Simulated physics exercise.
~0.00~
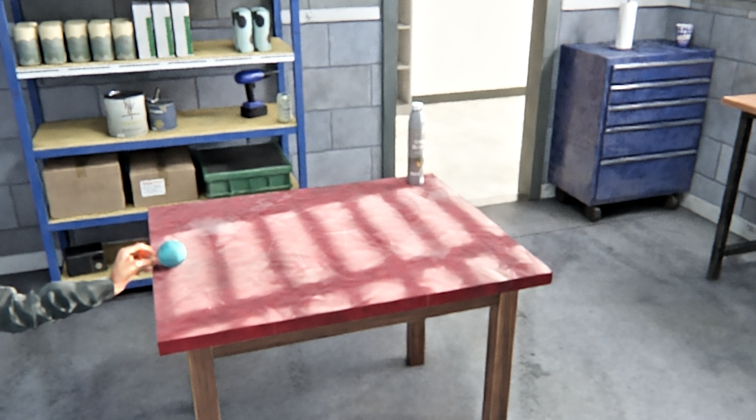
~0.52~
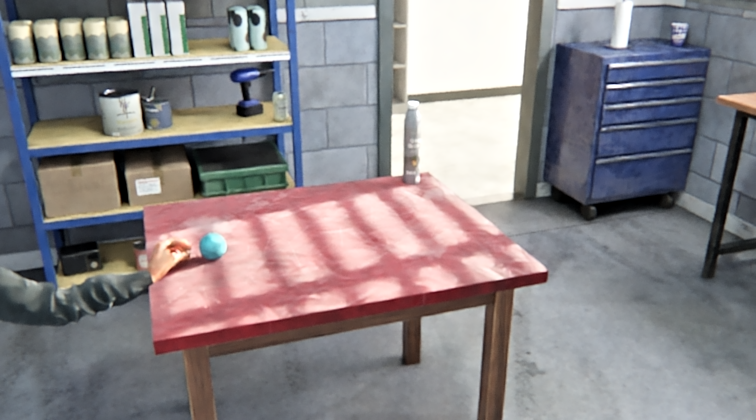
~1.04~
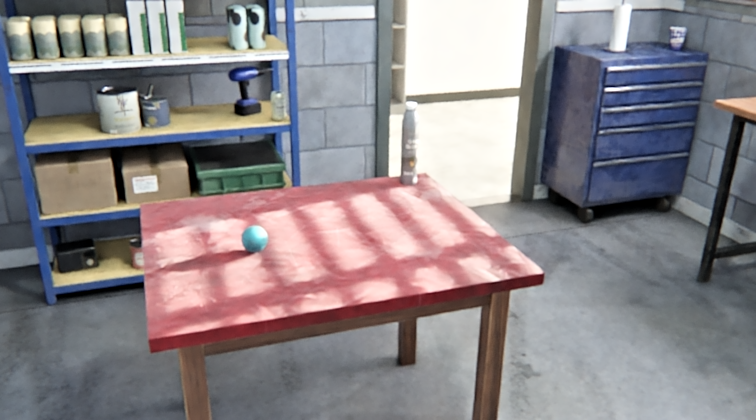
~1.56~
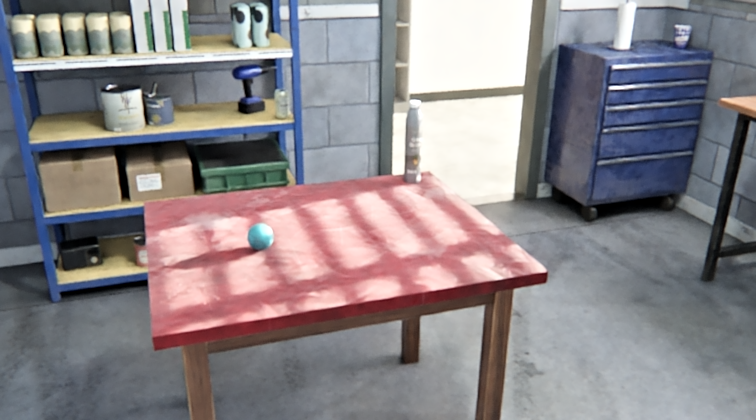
We see a hand push a turquoise ball rightward across a red table top in a workshop, then let go and draw back out of view. The ball rolls a little farther and comes to rest on the table, while a grey bottle stays standing near the far edge.
